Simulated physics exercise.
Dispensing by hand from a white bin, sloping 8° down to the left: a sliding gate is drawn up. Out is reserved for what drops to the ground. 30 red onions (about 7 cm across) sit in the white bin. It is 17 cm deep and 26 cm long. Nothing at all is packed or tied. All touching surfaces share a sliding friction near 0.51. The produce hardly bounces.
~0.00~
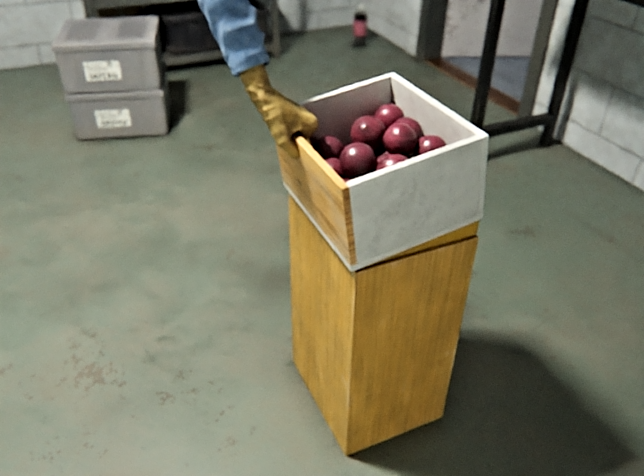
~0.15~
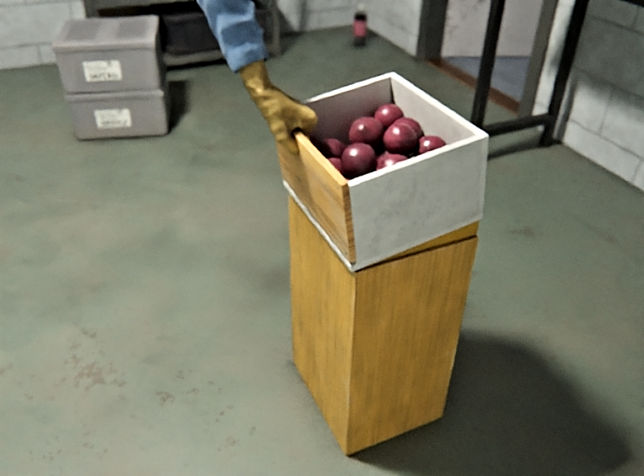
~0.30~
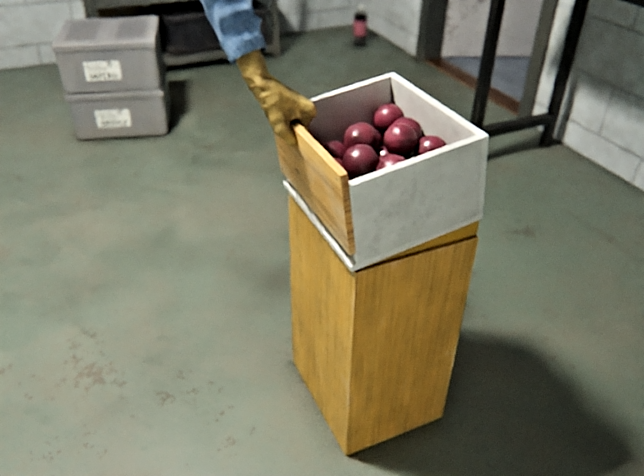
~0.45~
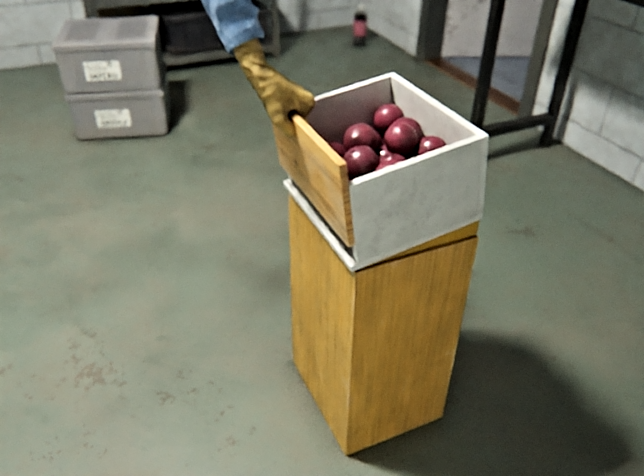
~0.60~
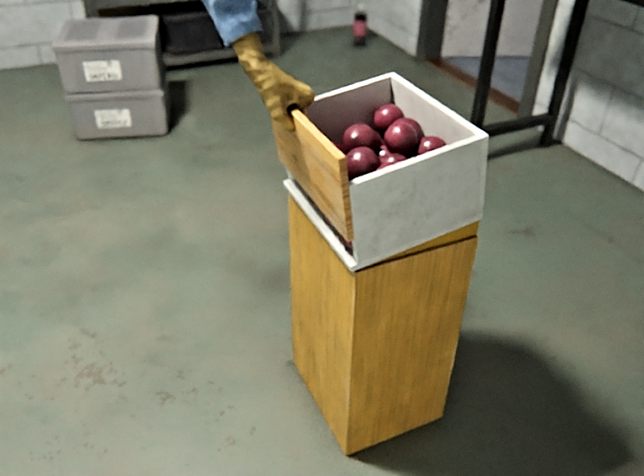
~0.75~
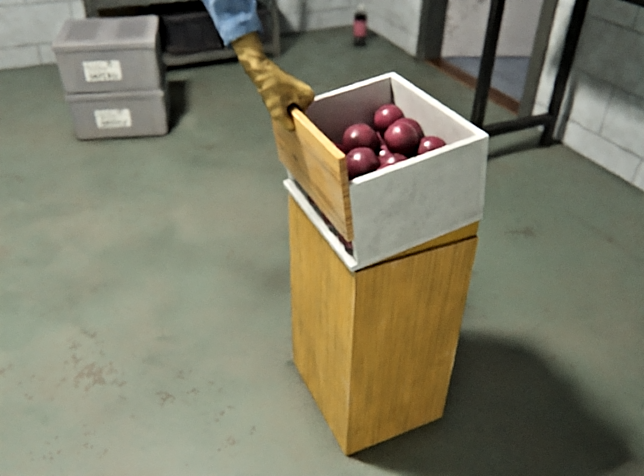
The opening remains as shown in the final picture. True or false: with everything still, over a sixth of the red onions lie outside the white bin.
False.
After 1.15 s, the white bin has all 30.
After 1.65 s, the white bin has all 30.
After 2.34 s, the white bin has all 30.
Outcome (at 3.24 s), the white bin has all 30. Asked share, 0 of 30, 0 per cent.
